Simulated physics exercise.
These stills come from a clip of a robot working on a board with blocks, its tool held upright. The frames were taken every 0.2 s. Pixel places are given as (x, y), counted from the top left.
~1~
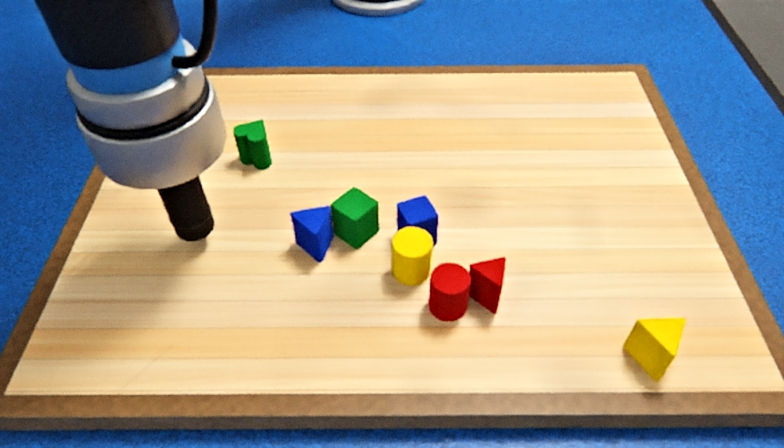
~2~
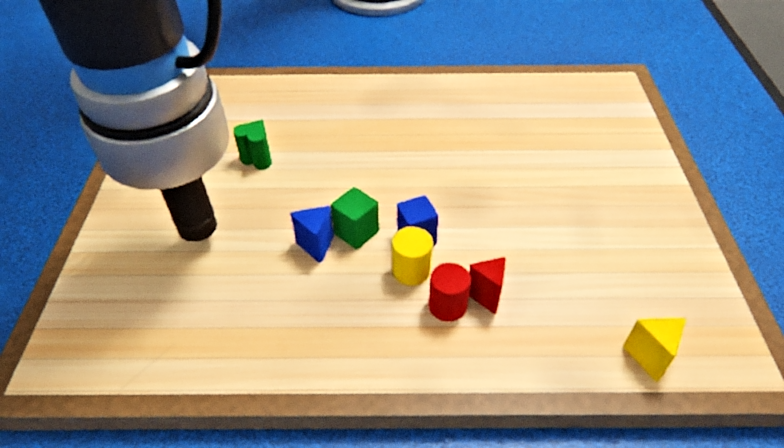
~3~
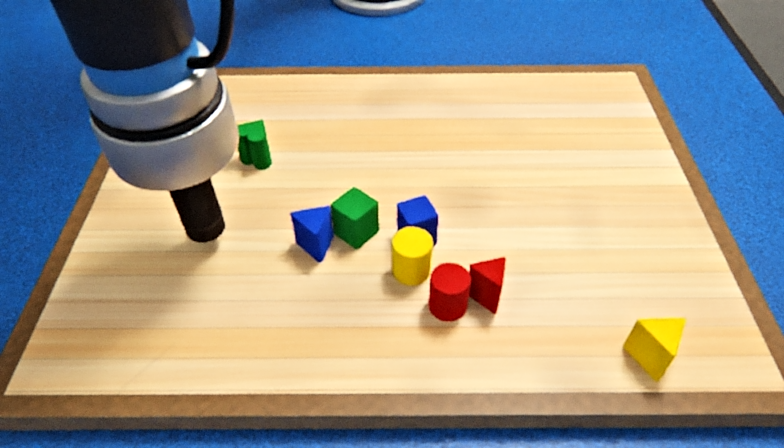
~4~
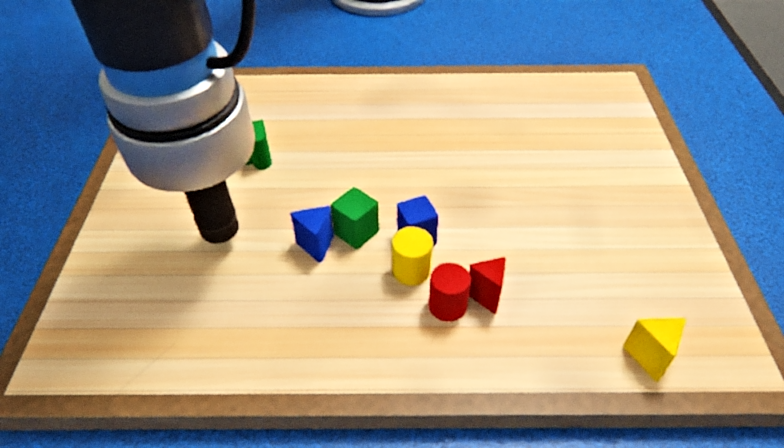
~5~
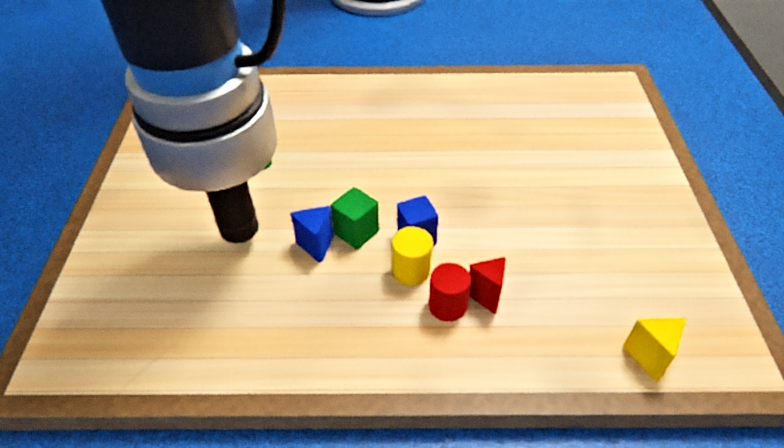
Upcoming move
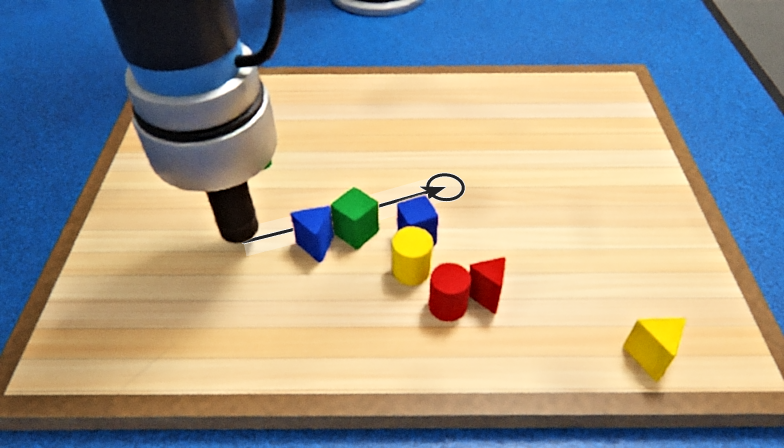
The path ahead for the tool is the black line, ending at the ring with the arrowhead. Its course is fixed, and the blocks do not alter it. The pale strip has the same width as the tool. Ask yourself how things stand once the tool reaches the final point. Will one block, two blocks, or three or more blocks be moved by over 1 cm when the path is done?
It moves one block.
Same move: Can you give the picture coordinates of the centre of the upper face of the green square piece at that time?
I'd guess (378, 205).
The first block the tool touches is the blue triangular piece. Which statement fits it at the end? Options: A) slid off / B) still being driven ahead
A - slid off.
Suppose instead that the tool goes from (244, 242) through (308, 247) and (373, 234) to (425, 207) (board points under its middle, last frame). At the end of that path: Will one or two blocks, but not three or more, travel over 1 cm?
I'd say no.
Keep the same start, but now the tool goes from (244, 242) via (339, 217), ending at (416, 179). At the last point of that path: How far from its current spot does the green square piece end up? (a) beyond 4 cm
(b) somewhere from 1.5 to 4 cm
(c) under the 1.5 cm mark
Correct choice: B.
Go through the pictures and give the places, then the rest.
Lower end of the tool at (196, 228), tops of blocks, blue triangular piece at (312, 217), green square piece at (354, 203), blue square piece at (418, 209), in the first picture.
Tool at (198, 228), blocks as before, in the second picture.
Tool at (206, 229), blocks as before, in the third picture.
Tool at (220, 230), blocks as before, in the fourth picture.
Tool at (240, 230), blue triangular piece at (312, 217), green square piece at (354, 203), blue square piece at (418, 209), in the fifth picture.
The drawn path runs from (244, 242) directly to (446, 187).
What follows on the original path. One third of the way, tool at (314, 212); blue triangular piece at (317, 219).
Two thirds of the way, tool at (382, 193); blue triangular piece at (317, 219); green square piece at (378, 205), turned 25° clockwise.
At the end, tool at (447, 175); blue triangular piece at (317, 219); green square piece at (378, 205), turned 25° clockwise; blue square piece not moved.
